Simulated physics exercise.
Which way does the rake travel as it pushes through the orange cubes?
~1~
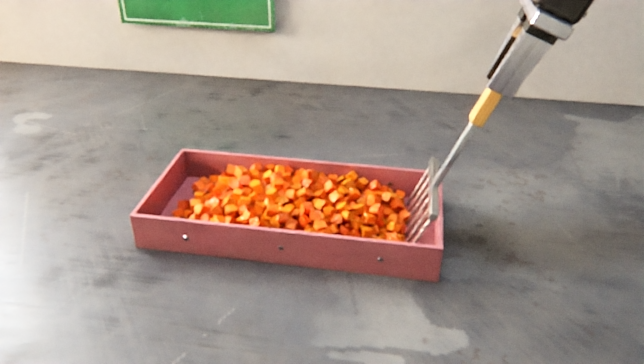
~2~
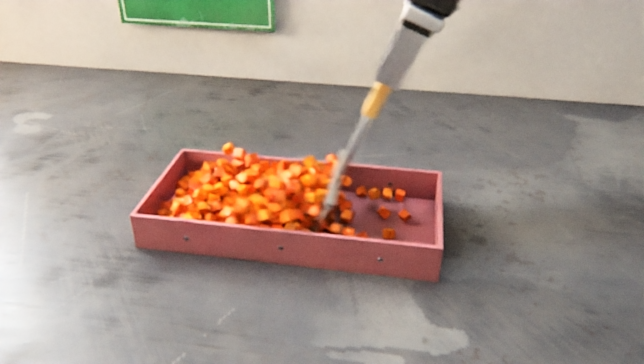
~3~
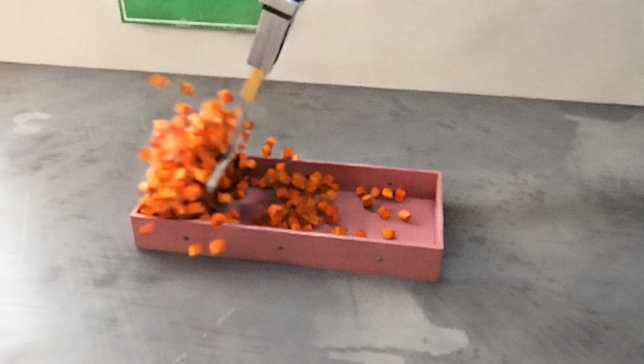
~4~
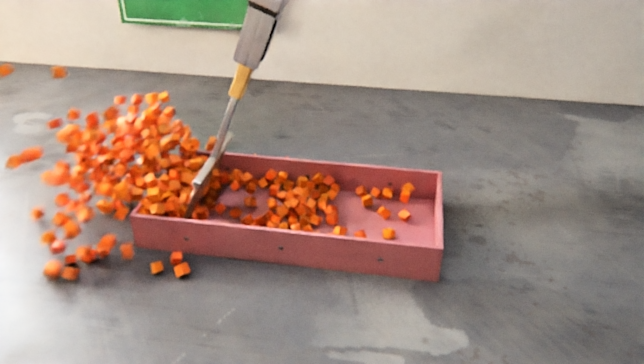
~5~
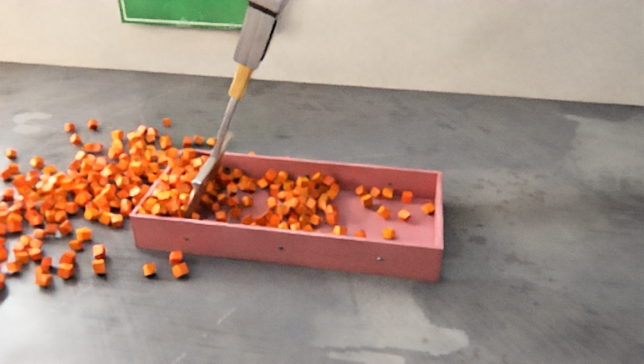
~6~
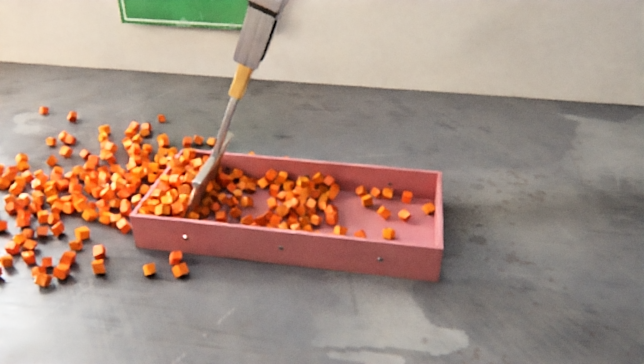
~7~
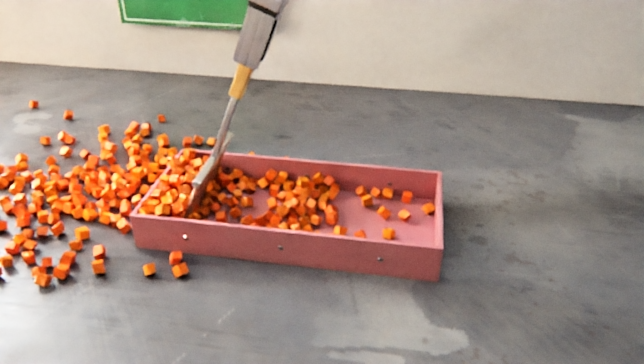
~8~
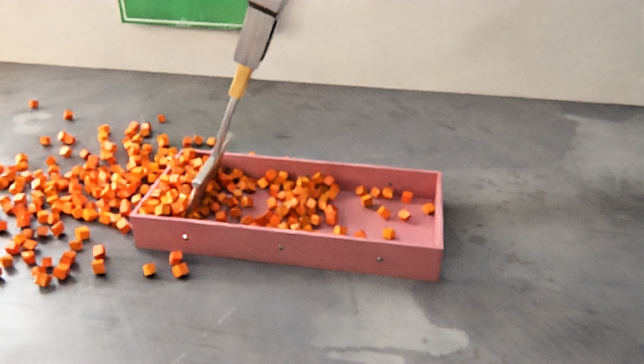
The rake moves to the left, from the right end of the tray towards the left end.
